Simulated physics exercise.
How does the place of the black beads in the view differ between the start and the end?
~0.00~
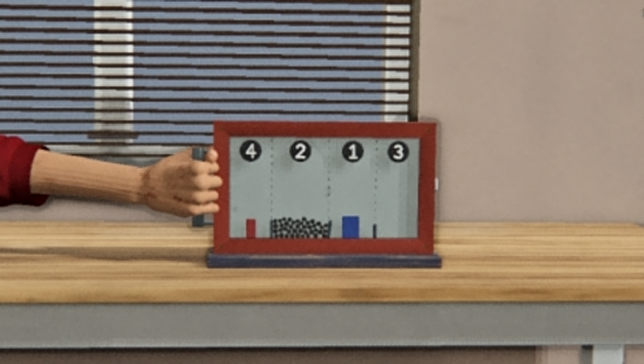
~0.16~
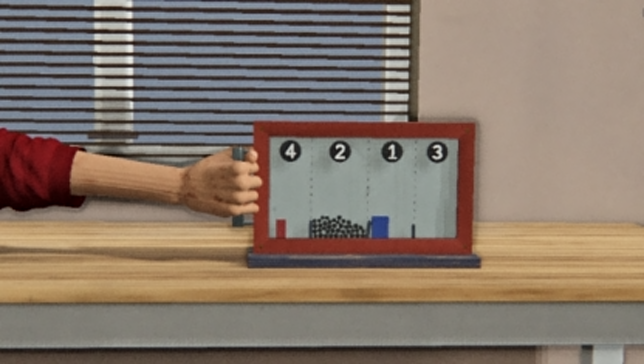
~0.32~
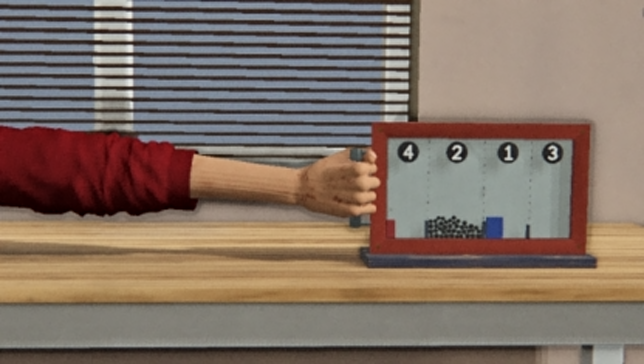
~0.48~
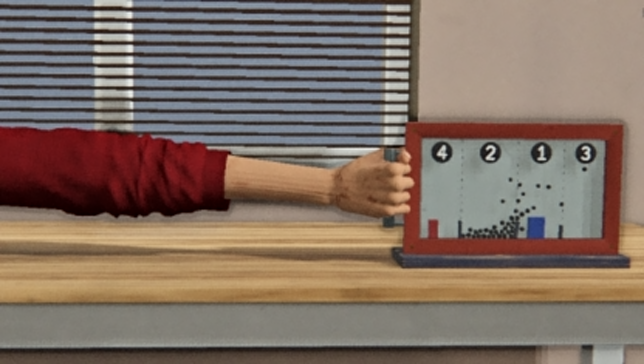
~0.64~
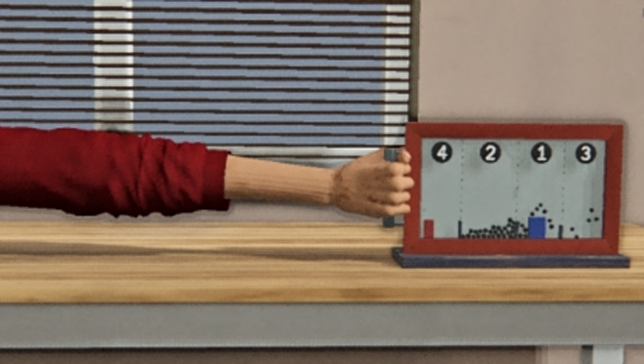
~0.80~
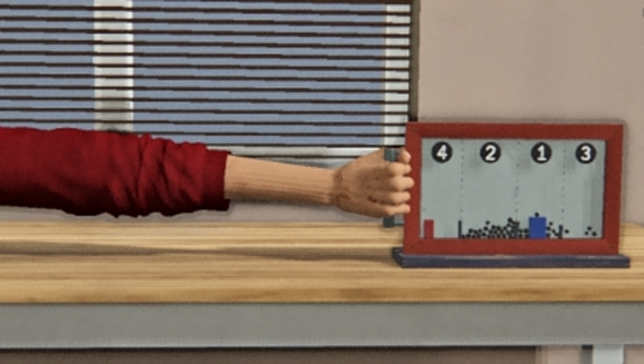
At the start the beads are just left of the middle of the view, and by the end they are well over to the right. They also go from a compact heap to a more spread-out layer, with some beyond the blue block.
